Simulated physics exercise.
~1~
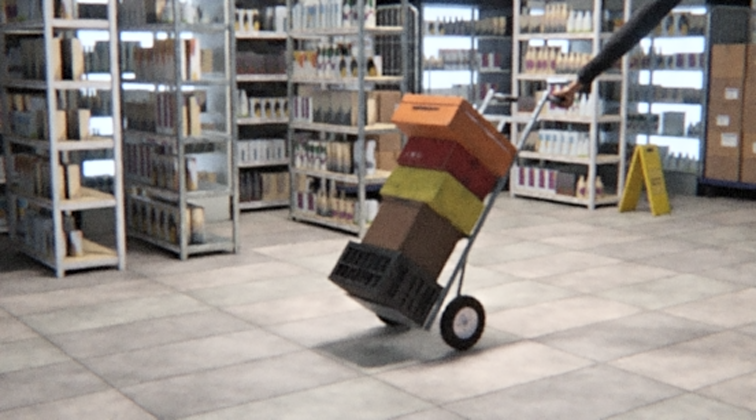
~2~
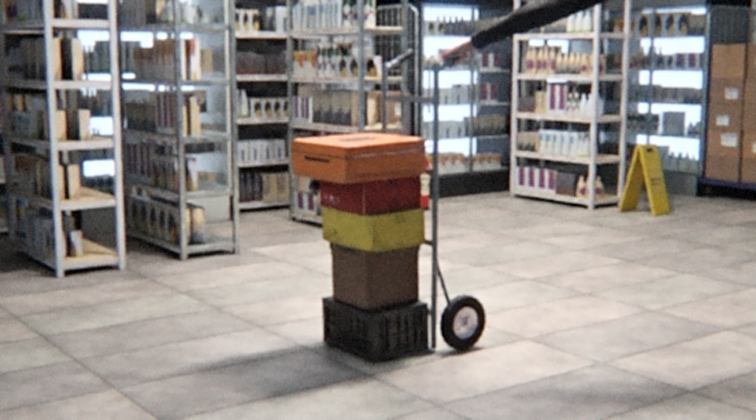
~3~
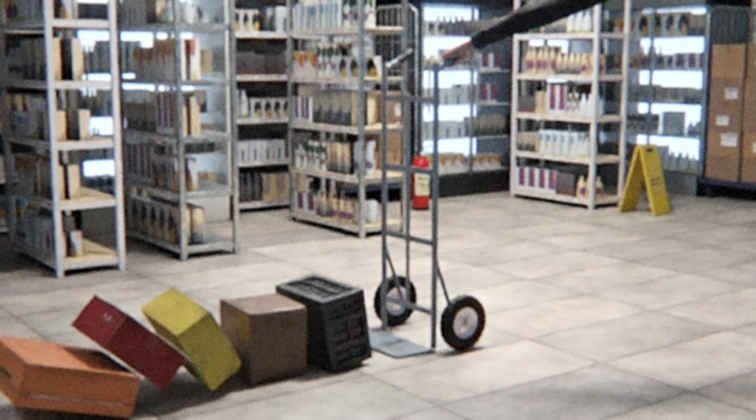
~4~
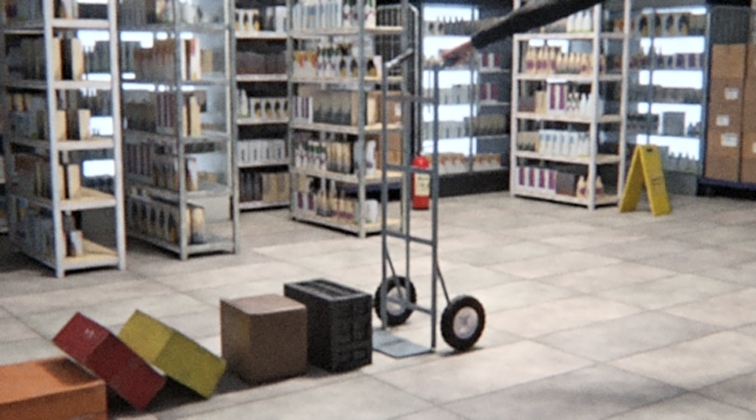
A stack of five boxes and crates toppled off a hand truck when an arm swung it upright, spilling leftward across the store floor. The orange, red and yellow ones slid farthest, while the brown box and black crate settled near the empty-looking truck.
